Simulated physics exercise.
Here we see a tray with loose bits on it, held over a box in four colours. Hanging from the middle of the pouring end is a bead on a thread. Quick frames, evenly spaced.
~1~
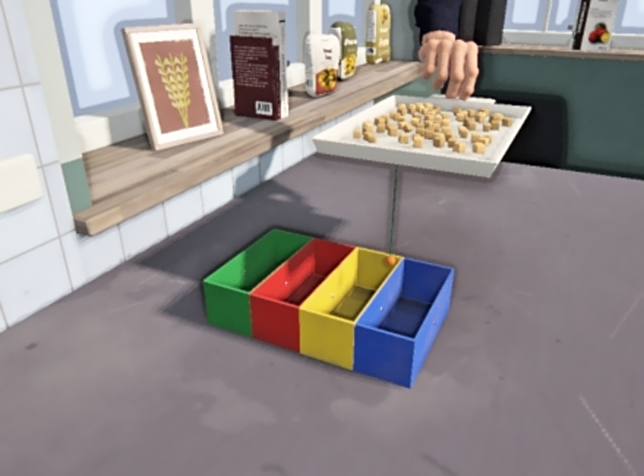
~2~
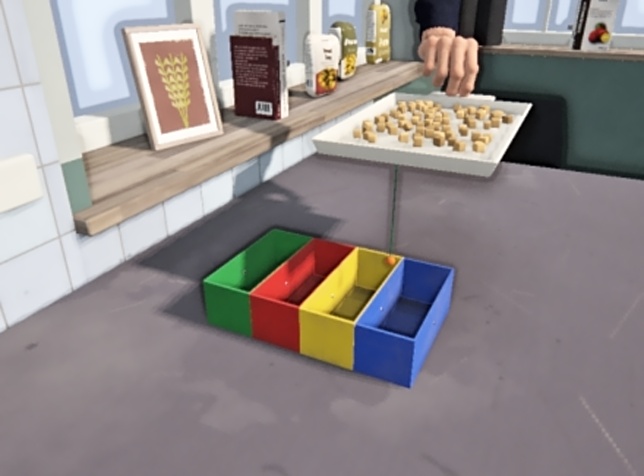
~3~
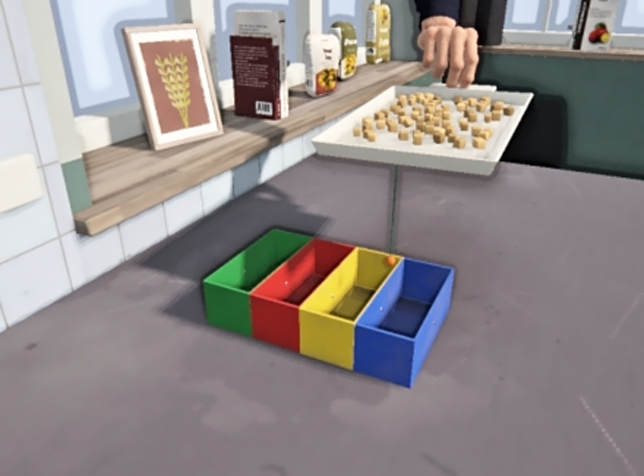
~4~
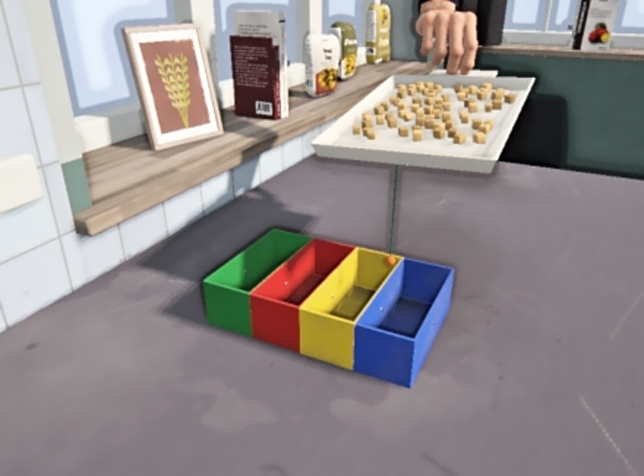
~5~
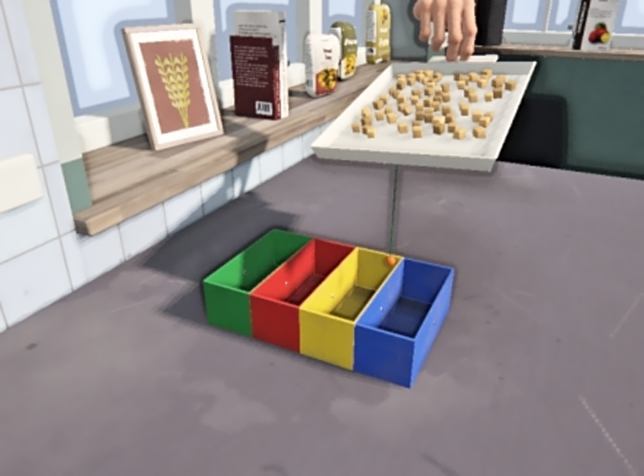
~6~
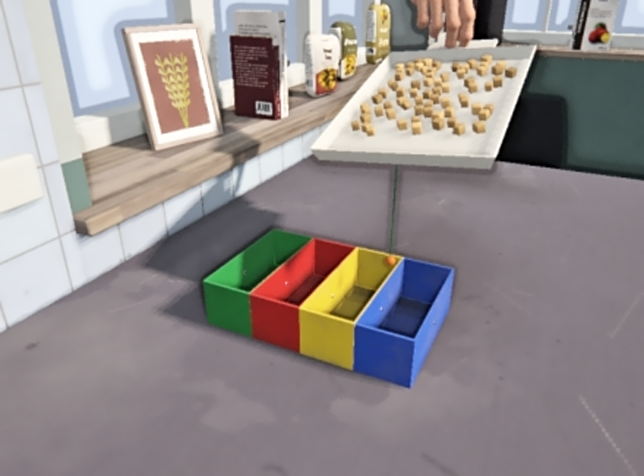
In a tiled kitchen, a white tray scattered with small wooden cubes sits level above a box with green, red, yellow and blue cells. A hand at the far edge shifts and raises that side, and the tray gradually slopes toward its near end, the left corner lowest, while the box stays still.
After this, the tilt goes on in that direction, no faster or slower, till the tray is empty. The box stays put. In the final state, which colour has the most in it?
Most ends up in red.
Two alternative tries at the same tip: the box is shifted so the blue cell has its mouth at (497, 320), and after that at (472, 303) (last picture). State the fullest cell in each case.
Run one gives that green cell; run two gives the cell in green.
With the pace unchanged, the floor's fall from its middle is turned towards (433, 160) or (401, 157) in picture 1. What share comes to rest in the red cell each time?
That comes to 0 per cent the first time and 20 per cent the second.
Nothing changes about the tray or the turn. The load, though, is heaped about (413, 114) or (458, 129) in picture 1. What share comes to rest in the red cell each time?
50 and 50 per cent.
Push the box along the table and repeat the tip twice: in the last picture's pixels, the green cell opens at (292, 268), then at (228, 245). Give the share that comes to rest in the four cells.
You'd see roughly 90 per cent first and roughly 90 per cent second.
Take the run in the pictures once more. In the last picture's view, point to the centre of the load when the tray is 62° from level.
I'd put the middle close to (344, 155).
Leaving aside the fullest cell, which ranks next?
That one is the cell in yellow.
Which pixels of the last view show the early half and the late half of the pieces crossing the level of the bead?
First part (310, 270), rest (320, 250).
Soon, tray tipped steeply; most on the tray; a stray few in the yellow cell; about a quarter falling or outside the box.
A while on, tray tipped past a quarter turn; a small part on the tray; about a third in the red cell; about a quarter in the yellow cell; a small part in the green cell; about a quarter falling or outside the box.
Towards the end, tray tipped past a quarter turn; about two thirds in the red cell; about a quarter in the yellow cell; a small part in the green cell; a small part falling or outside the box.
Finally, tray tipped past a quarter turn; about two thirds in the red cell; about a quarter in the yellow cell; a small part in the green cell; none in the blue cell; a small part outside the box.
